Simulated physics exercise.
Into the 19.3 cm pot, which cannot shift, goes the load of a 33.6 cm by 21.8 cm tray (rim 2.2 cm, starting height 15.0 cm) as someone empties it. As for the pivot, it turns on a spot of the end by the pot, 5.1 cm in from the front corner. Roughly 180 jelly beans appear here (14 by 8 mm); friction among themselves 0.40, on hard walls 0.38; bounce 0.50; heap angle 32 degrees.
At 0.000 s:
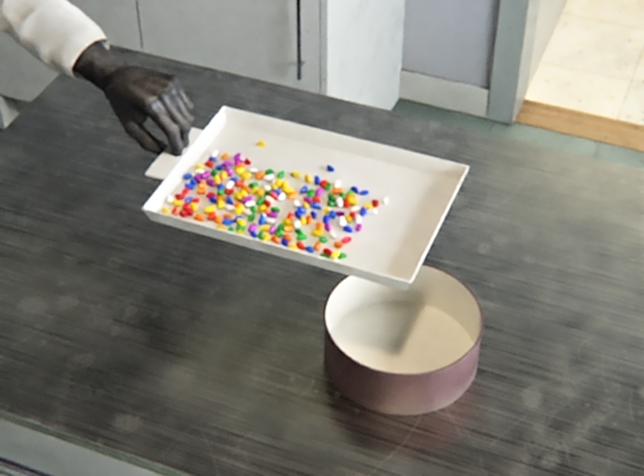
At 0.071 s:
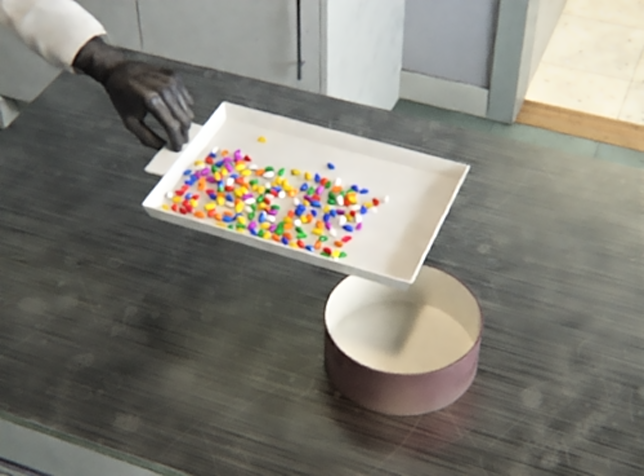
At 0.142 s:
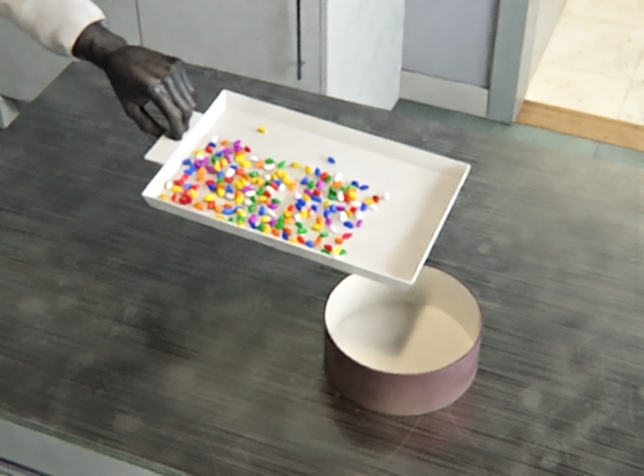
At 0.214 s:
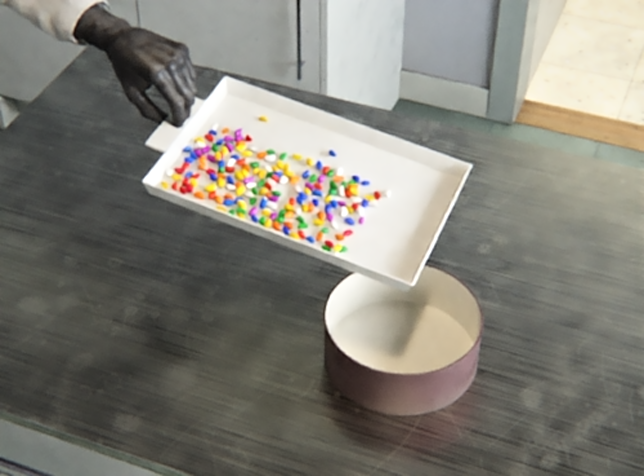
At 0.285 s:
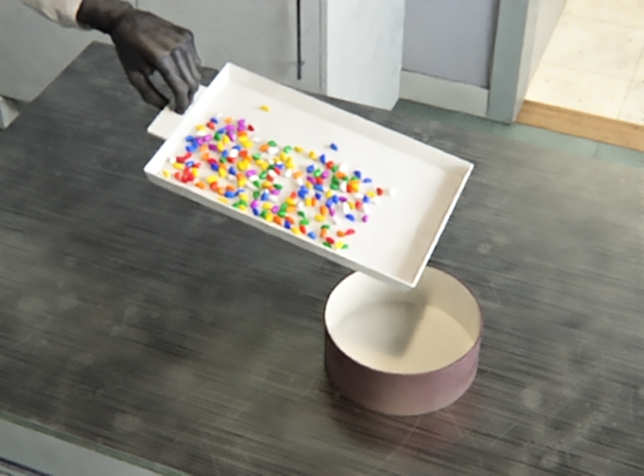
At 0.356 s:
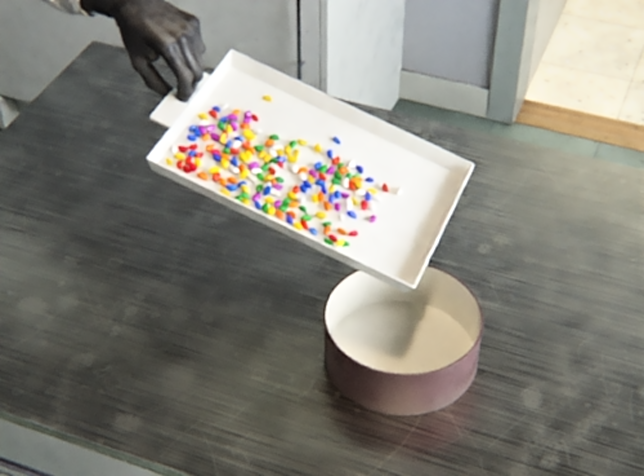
Dark hand raising the left end of a white tray of colourful jelly beans, tilting it gradually above a round pot.
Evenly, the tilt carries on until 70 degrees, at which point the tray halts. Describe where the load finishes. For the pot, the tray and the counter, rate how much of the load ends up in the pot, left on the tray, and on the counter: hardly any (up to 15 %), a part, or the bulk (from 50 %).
Pot: A part; tray: The bulk; counter: Hardly any.
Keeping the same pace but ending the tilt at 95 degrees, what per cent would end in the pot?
Share in the pot: Around 85 %.
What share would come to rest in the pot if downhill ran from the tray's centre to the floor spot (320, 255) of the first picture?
Estimate: Some 65 per cent.
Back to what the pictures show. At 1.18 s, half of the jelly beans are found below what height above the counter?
Some 16 cm above the counter.
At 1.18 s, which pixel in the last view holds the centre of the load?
At that time the load is centred around (426, 261).
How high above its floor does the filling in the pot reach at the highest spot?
1.5 cm.
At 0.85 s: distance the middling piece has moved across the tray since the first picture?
By then it sits near 14 cm from where it began.
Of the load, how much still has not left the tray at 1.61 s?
Some 65 per cent of the load.
After 0.85 s, tilt 41 degrees; the tray holds 100 %, the pot 0 %.
Then, at 1.18 s, tilt 59 degrees; the tray holds 70 %, the pot 15 %.
After 1.61 s, tilt 70 degrees; the tray holds 65 %, the pot 30 %.
In the end, at 2.5 s, pot 30 %, tray 65 %, counter 5 %.
